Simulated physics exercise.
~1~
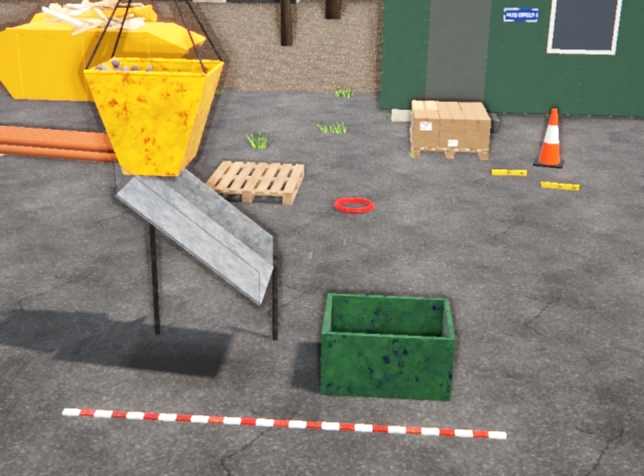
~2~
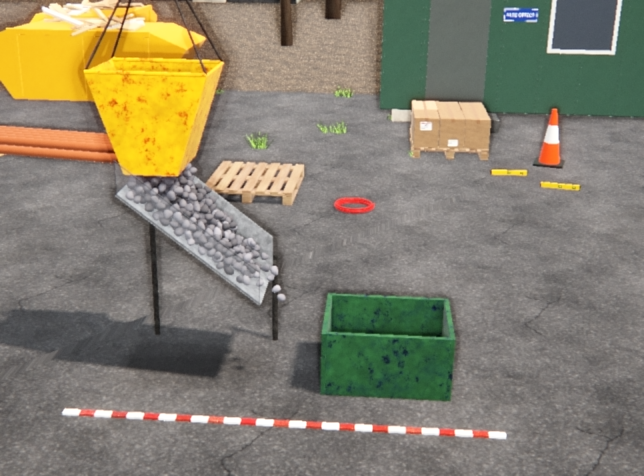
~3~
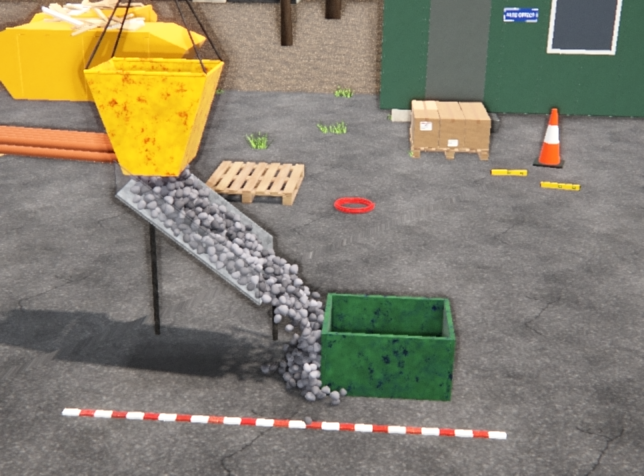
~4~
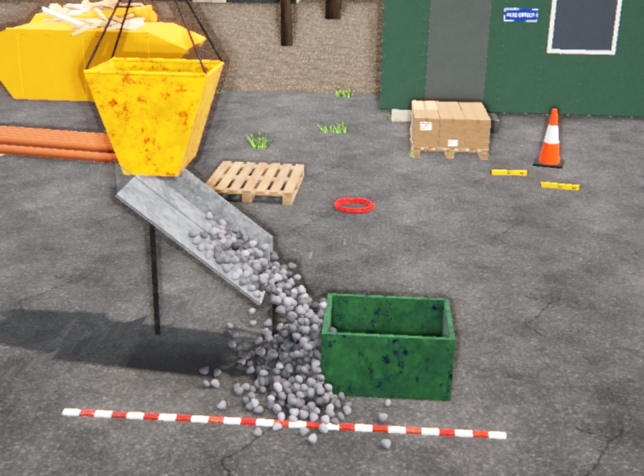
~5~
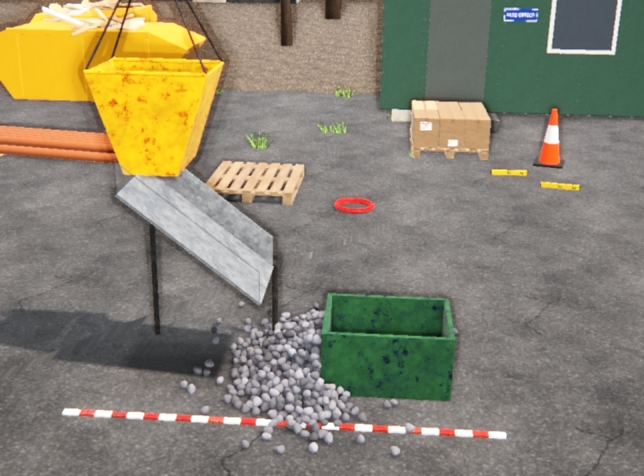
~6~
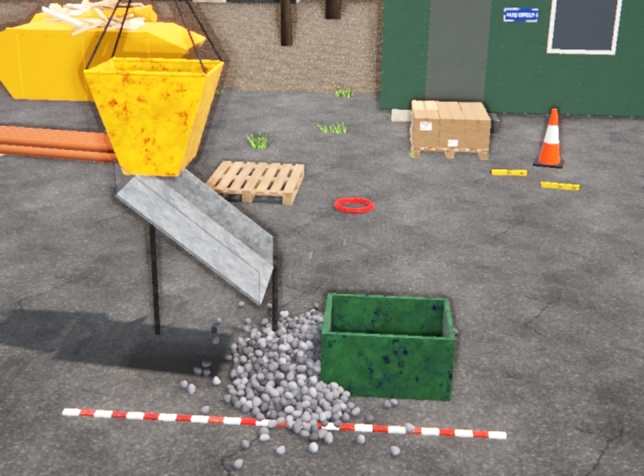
A yellow skip hangs still above a sloping grey steel chute on a paved yard, seen from a fixed, raised viewpoint. A green bin stands to the right of the chute, with a red-and-white striped staff in front, and a pallet, a red ring, boxes and an orange cone behind. Rounded grey stones drop from the bottom of the skip and slide down the steel to the right. They spill off its lower end, falling short of the bin and piling against its left side. The chute empties, and the heap lies spread across the staff, with a few strays in front of the bin and none inside.
